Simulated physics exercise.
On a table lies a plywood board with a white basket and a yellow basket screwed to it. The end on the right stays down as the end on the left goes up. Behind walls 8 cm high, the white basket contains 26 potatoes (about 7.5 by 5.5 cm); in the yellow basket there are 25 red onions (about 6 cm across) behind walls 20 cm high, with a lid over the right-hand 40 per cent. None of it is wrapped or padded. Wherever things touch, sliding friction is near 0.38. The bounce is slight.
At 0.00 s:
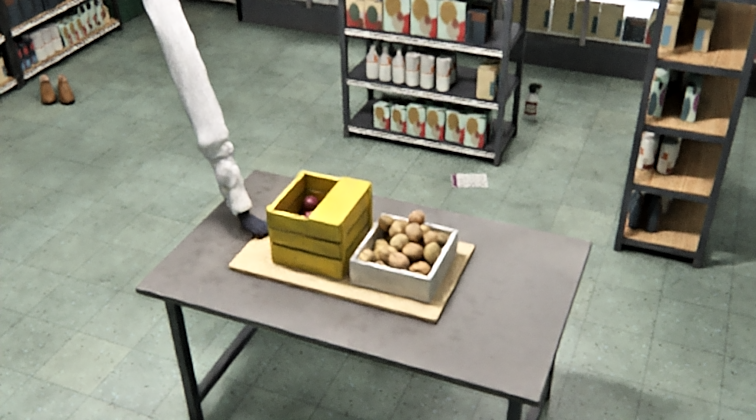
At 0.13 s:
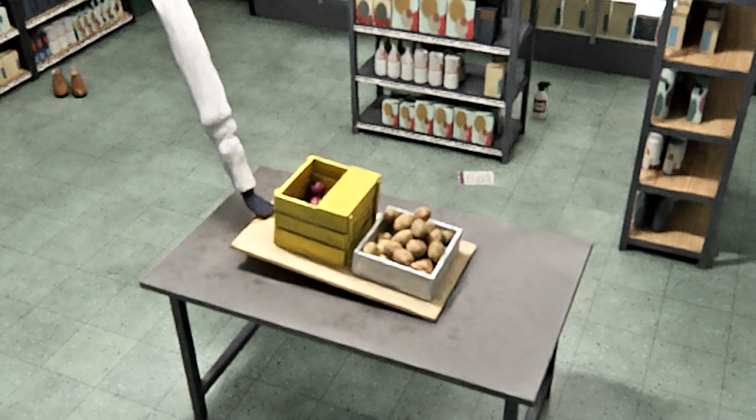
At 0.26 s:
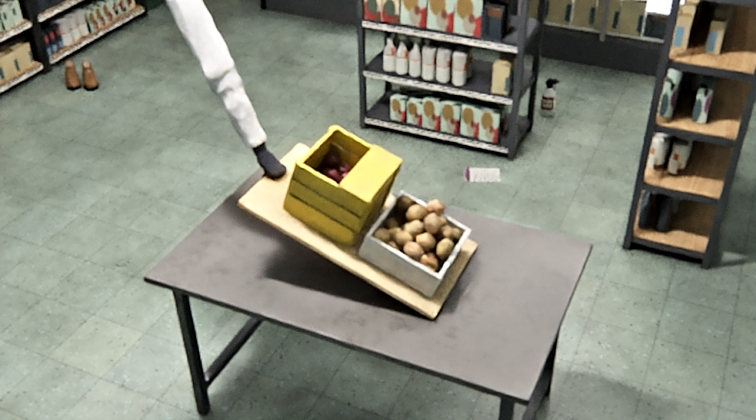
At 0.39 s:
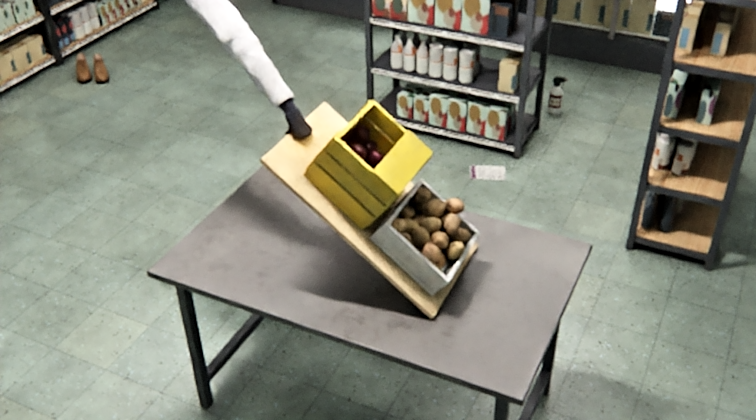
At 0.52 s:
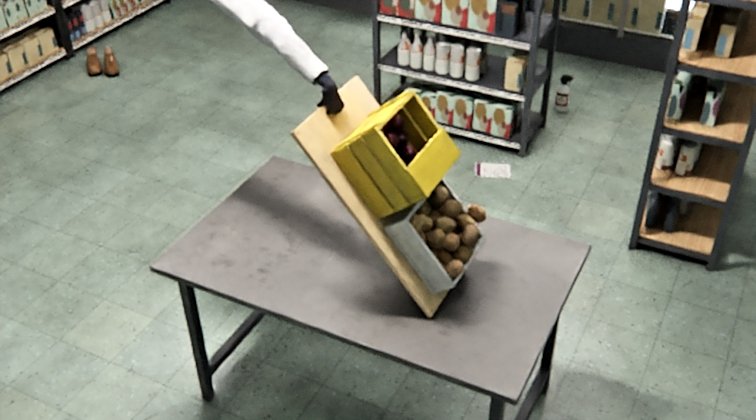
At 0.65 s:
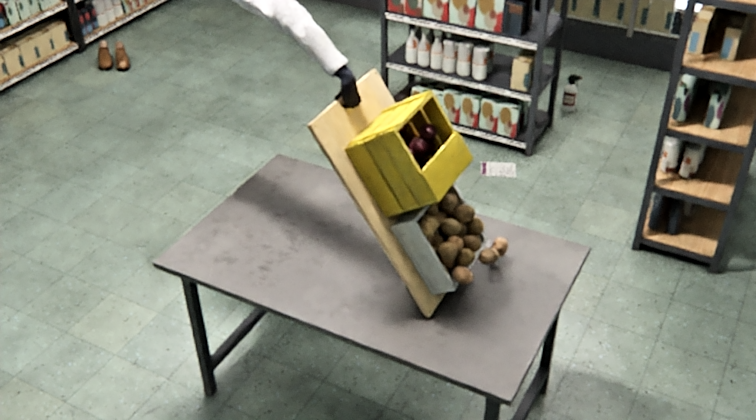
An arm steeply tilts a board with two baskets, and a potato leaves the white one.
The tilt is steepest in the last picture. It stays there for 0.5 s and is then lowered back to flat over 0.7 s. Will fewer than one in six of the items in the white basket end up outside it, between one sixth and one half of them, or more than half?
Between a sixth and a half.
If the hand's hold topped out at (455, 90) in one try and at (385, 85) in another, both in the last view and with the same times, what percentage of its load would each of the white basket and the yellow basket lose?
The white basket would lose 80 per cent in the first try and 40 per cent in the second, the yellow basket 20 and then 0 per cent.
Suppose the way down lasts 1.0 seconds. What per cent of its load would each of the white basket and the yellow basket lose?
White basket 30, yellow basket 0 per cent.
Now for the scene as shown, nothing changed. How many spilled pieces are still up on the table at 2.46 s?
Piece count: Roughly 8.
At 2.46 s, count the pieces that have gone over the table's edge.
Estimated tally of pieces: Close to 0.
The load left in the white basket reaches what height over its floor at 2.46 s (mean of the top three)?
Height: Roughly 12 cm.
After 0.94 s, tilt 56°; the white basket is down by 4 of 26 and the yellow basket has all 25.
After 1.30 s, tilt 49°; the white basket is down by 7 of 26 and the yellow basket has all 25.
After 1.81 s, tilt 1°; the white basket is down by 7 of 26 and the yellow basket has all 25.
When it is over (at 2.46 s), the white basket is down by 7 of 26 and the yellow basket has all 25. Asked share, 7 of 26, 27 per cent.
